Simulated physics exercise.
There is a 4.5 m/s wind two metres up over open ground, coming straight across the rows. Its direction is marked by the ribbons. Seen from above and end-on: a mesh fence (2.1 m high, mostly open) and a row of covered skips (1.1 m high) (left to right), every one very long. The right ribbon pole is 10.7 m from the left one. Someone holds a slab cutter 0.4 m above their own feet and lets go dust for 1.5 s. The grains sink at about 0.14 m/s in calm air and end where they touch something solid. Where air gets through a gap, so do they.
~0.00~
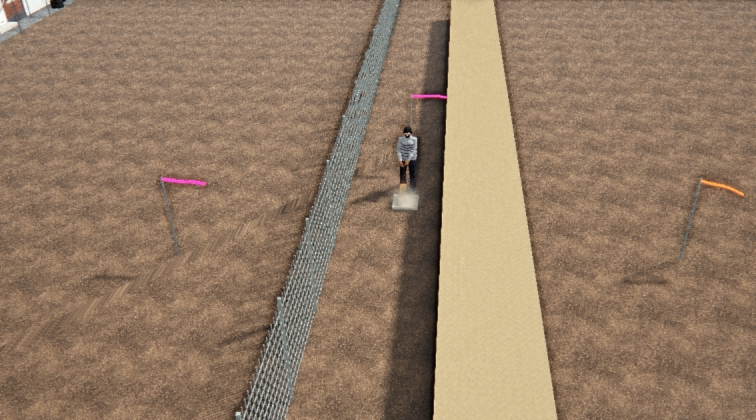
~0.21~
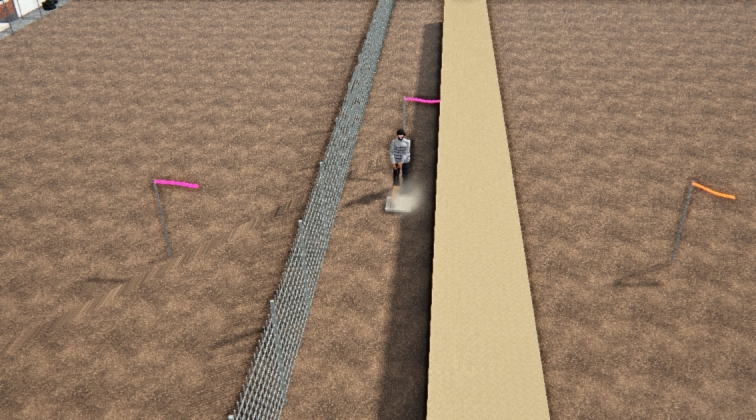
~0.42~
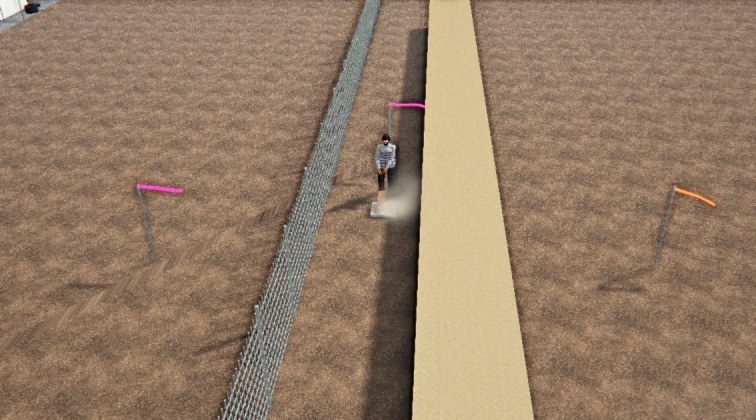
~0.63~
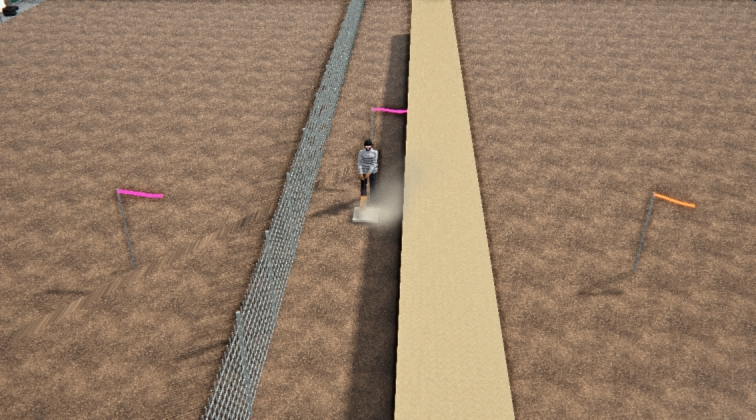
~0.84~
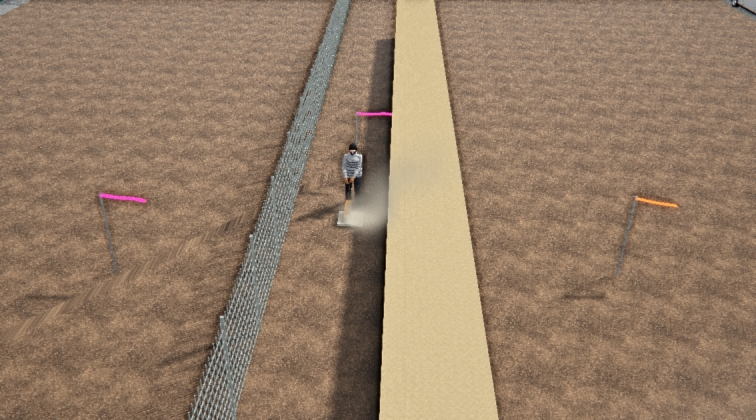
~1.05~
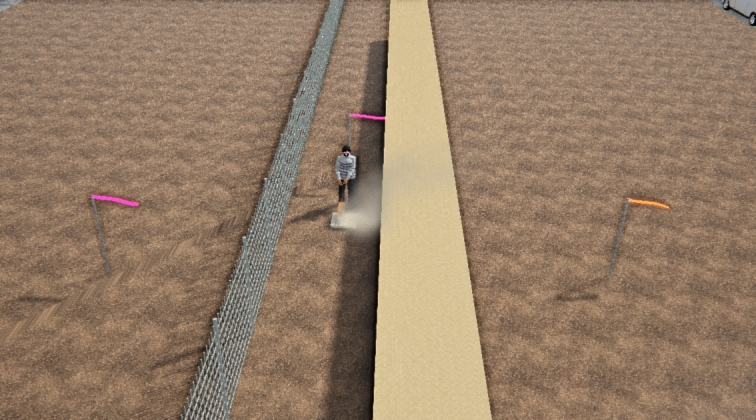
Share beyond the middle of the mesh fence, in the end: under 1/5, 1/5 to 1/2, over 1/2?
Under 1/5.
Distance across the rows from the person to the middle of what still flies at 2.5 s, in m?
Reading: Near 3.0 m.
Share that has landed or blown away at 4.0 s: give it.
35 per cent.
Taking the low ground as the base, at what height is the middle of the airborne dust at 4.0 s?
Middle height: Approx. 1.6 m.
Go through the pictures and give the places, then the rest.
In the first frame, the left ribbon ends at (205, 184), leaning 85 degrees to the right, the dust in the air spans x = 400 to 410 around y = 195 and it comes from (405, 198).
In the second frame, the right ribbon ends at (735, 198), leaning 70 degrees to the right and the dust in the air spans x = 395 to 415 around y = 195.
In the third frame, the inner ribbon ends at (425, 107), leaning 90 degrees to the right, the dust in the air spans x = 380 to 415 around y = 200 and the top of the mesh fence crosses (319, 135).
In the fourth frame, the left ribbon ends at (162, 196), leaning 85 degrees to the right and the dust in the air spans x = 365 to 415 around y = 205.
In the fifth frame, the right ribbon ends at (677, 206), leaning 80 degrees to the right and the dust in the air spans x = 350 to 425 around y = 205.
In the sixth frame, the inner ribbon ends at (385, 118), leaning 85 degrees to the right, the dust in the air spans x = 345 to 445 around y = 205 and the top of the row of covered skips crosses (420, 190).
After 2.5 s, 0 % is beyond the mesh fence; 24 % has touched down or left; the middle of what still flies is 1.6 m above the low ground, near (479, 173).
After 4.0 s, 0 % is beyond the mesh fence; 35 % has touched down or left; the middle of what still flies is 1.6 m above the low ground, near (702, 178).
After 8.0 s, 0 % is beyond the mesh fence; 55 % has touched down or left.
After 20.0 s, 0 % is beyond the mesh fence; 99 % has touched down or left.
After 45.0 s, 0 % is beyond the mesh fence; 100 % has touched down or left.
